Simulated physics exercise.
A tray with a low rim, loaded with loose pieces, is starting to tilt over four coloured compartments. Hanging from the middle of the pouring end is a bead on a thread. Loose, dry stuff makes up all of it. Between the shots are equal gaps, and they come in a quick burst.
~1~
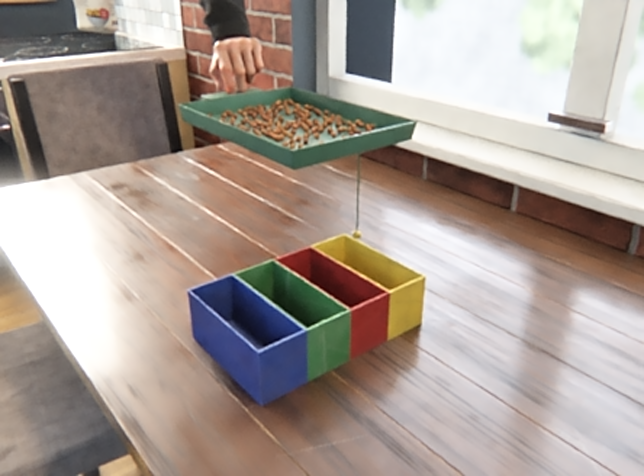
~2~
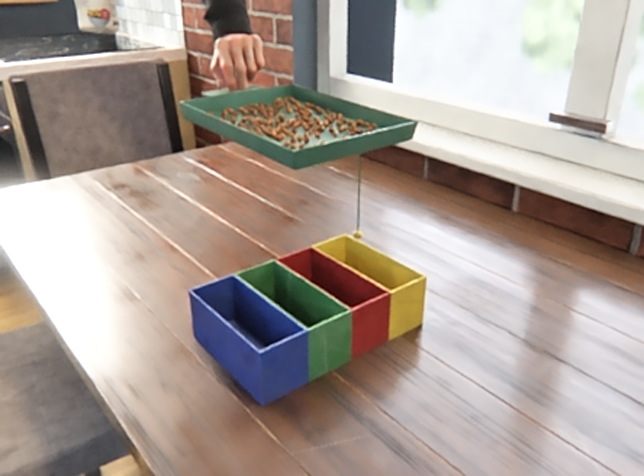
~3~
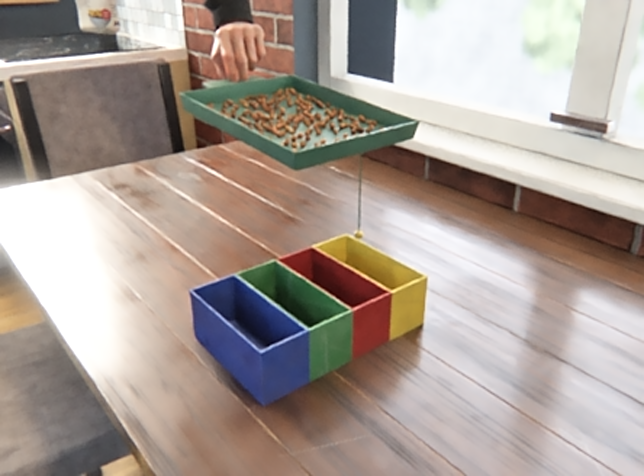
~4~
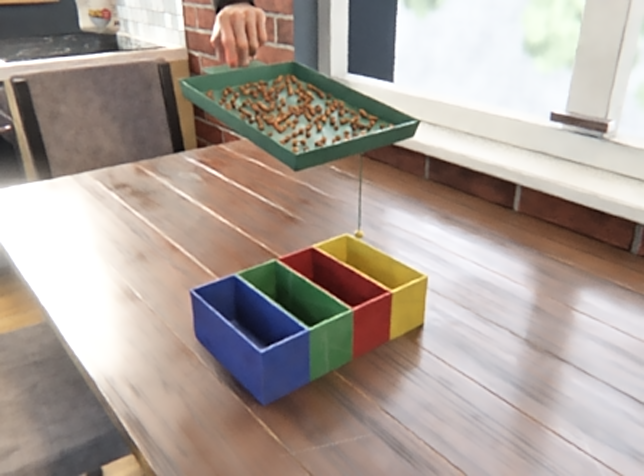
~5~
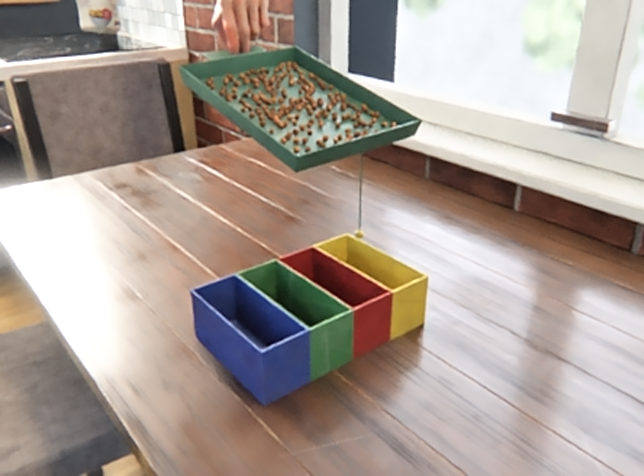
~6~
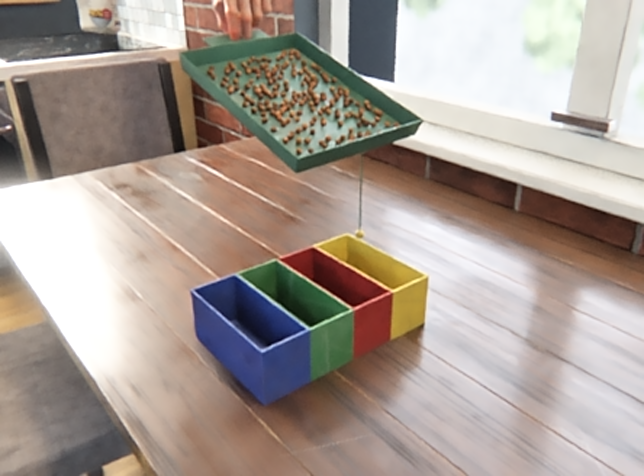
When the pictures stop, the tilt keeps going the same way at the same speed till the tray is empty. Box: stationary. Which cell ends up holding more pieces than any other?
The red cell ends up holding the most.
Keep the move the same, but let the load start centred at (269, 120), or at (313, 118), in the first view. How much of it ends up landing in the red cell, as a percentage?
You'd get near 60 percent first and near 50 percent next.
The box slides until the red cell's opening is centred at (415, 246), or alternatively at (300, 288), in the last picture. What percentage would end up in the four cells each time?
Try 1: Some 70 %; try 2: Some 70 %.
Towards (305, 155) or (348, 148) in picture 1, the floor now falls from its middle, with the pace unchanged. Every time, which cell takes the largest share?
Try 1 - the cell in red. Try 2 - the yellow one.
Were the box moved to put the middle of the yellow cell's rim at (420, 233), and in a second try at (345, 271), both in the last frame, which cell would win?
First try: The blue cell. Second try: That yellow cell.
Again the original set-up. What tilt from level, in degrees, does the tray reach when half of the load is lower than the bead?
A tilt of roughly 110°.
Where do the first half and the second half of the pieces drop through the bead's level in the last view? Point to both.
Around (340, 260) first; around (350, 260) second.
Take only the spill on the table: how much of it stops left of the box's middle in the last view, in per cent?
It amounts to some 0 percent.
Just after the last frame, tray tipped steeply; almost all on the tray; just a few in the green cell; just a few in the red cell; just a few falling or outside the box.
A moment on, tray tipped past a quarter turn; roughly half on the tray; about a tenth in the red cell; about a tenth in the green cell; just a few in the yellow cell; roughly a third falling or outside the box.
Further on, tray tipped past a quarter turn; roughly half in the red cell; roughly a quarter in the yellow cell; about a tenth in the green cell; about a tenth falling or outside the box.
When it is over, tray tipped past a quarter turn; roughly half in the red cell; roughly a quarter in the yellow cell; about a tenth in the green cell; not one in the blue cell; about a tenth outside the box.
